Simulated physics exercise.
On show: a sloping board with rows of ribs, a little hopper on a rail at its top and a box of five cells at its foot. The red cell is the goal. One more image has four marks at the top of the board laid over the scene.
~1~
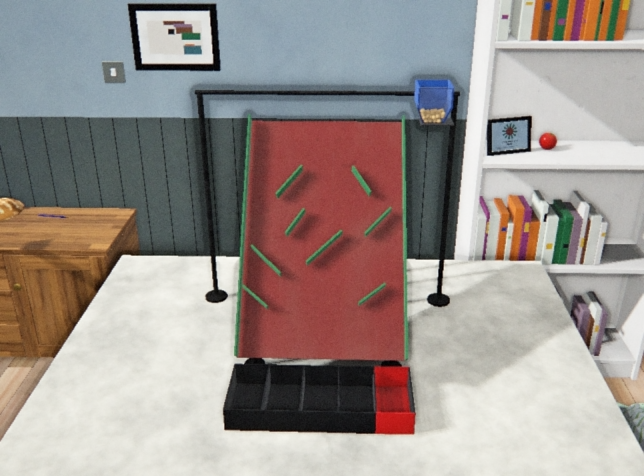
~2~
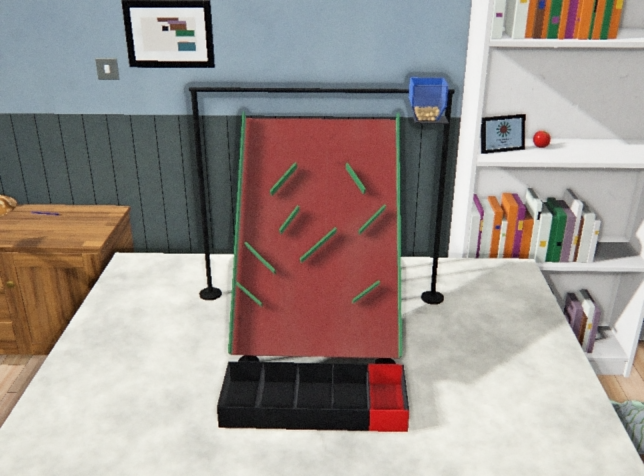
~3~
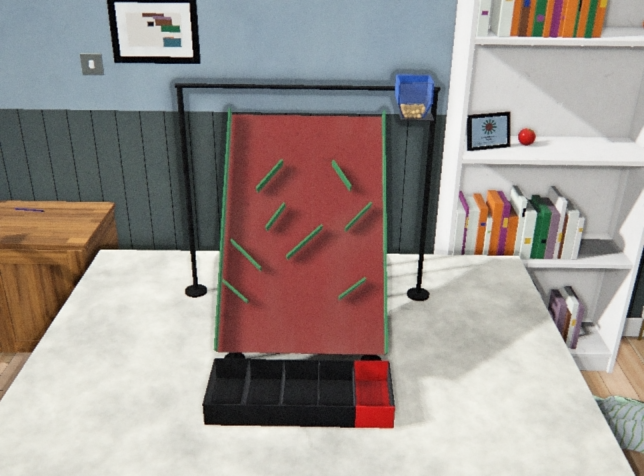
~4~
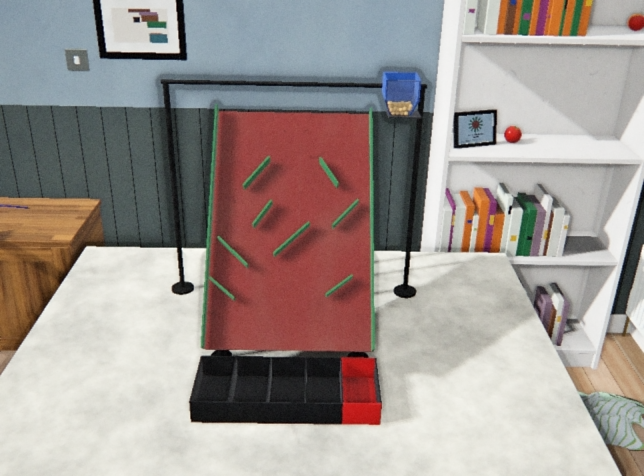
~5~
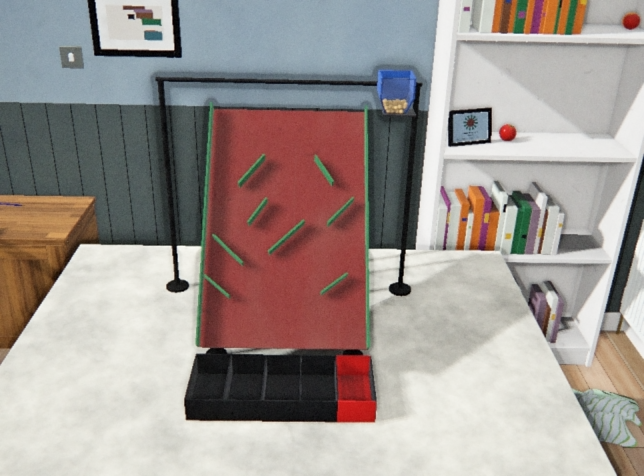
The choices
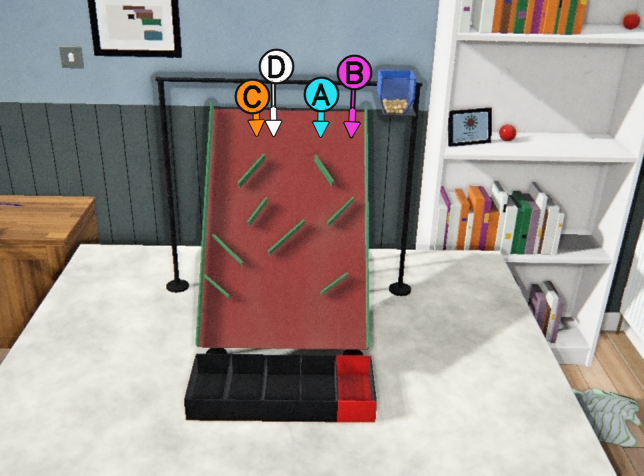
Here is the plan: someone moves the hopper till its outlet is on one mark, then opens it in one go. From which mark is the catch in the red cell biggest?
Mark B does it best.
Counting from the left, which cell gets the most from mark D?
The second from the left.
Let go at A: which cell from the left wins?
The third from the left.
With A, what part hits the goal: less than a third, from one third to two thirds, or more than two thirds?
Less than a third.
On the marked copy, mark A meets the board at (320, 131); mark B meets the board at (351, 131); mark C meets the board at (256, 130); mark D meets the board at (273, 130).
With A, a small part in the red cell, most in other cells, a small part outside the box.
With B, about a third in the red cell, about half in other cells, a small part outside the box.
With C, none in the red cell, nearly all in other cells, a stray few outside the box.
With D, none in the red cell, nearly all in other cells, a small part outside the box.
